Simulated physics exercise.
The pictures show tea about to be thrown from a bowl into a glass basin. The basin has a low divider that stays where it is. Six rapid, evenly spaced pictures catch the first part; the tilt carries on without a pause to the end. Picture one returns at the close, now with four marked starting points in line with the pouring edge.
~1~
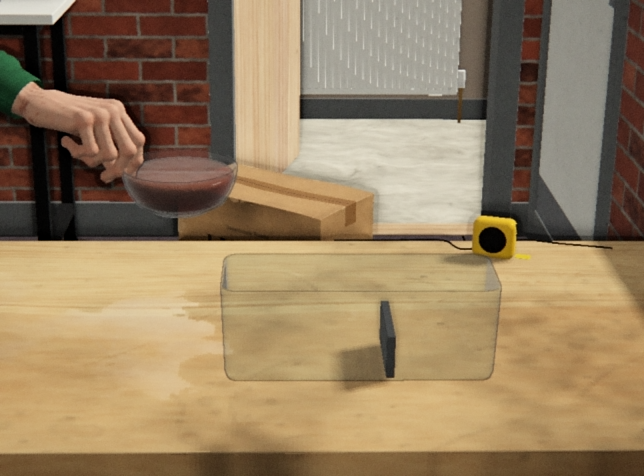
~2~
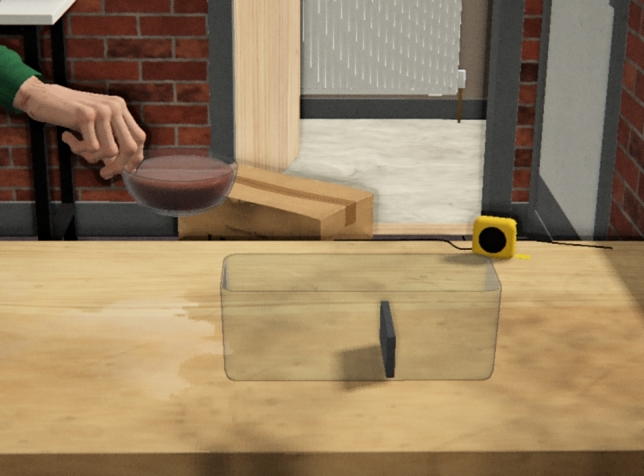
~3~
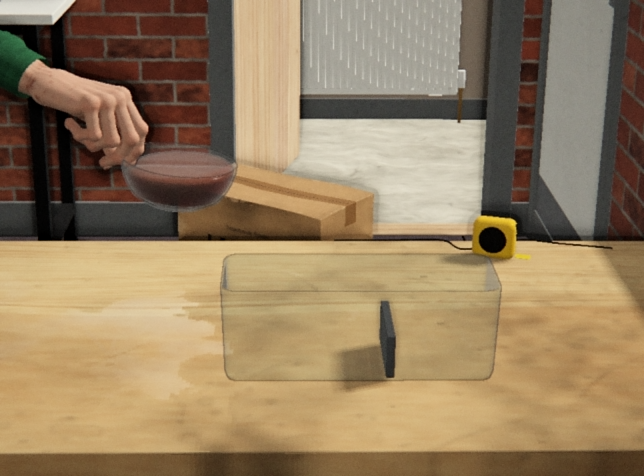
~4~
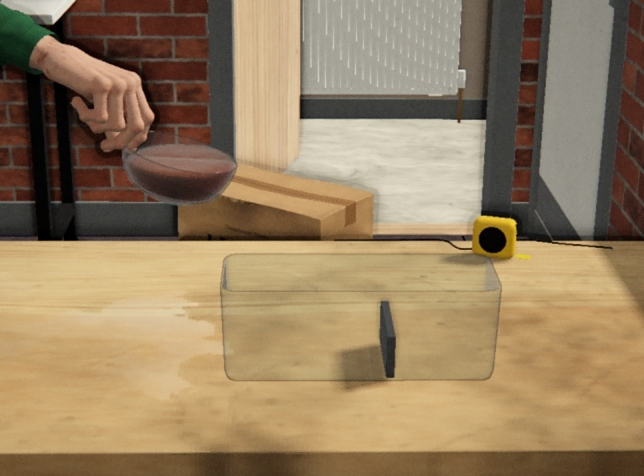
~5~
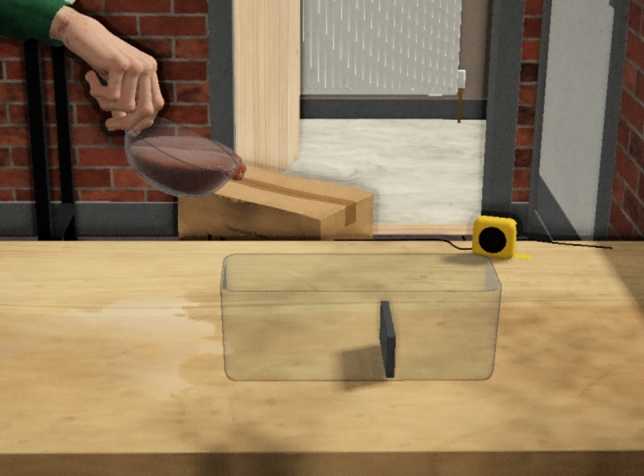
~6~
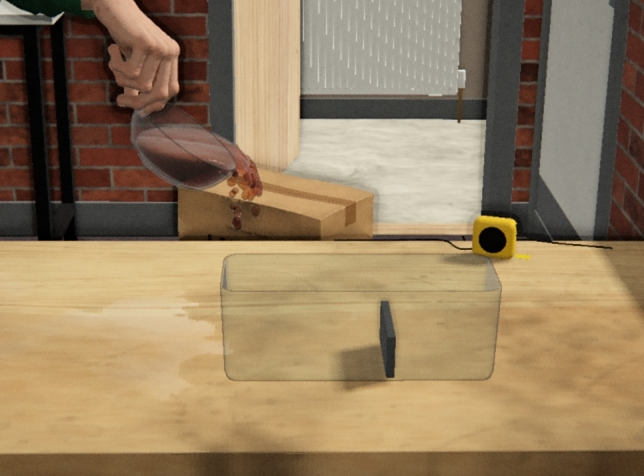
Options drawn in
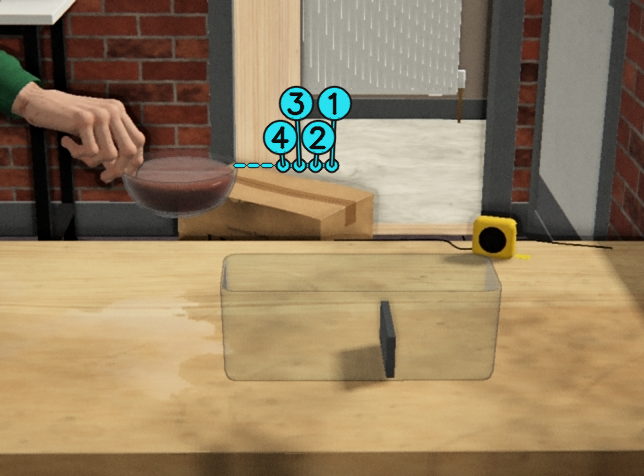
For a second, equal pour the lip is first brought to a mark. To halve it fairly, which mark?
Spot 3.
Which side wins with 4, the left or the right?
The left one.
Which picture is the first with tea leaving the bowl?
Picture 4.
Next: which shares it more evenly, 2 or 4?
It is 2.
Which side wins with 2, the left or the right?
More ends on the right.
In cyan, 1 at (331, 165); 2 at (315, 165); 3 at (299, 165); 4 at (283, 165).
If 1 is chosen, about 11 % ends left of the wall and 88 % right of it.
If 2 is chosen, about 25 % ends left of the wall and 74 % right of it.
If 3 is chosen, about 50 % ends left of the wall and 49 % right of it.
If 4 is chosen, about 85 % ends left of the wall and 14 % right of it.
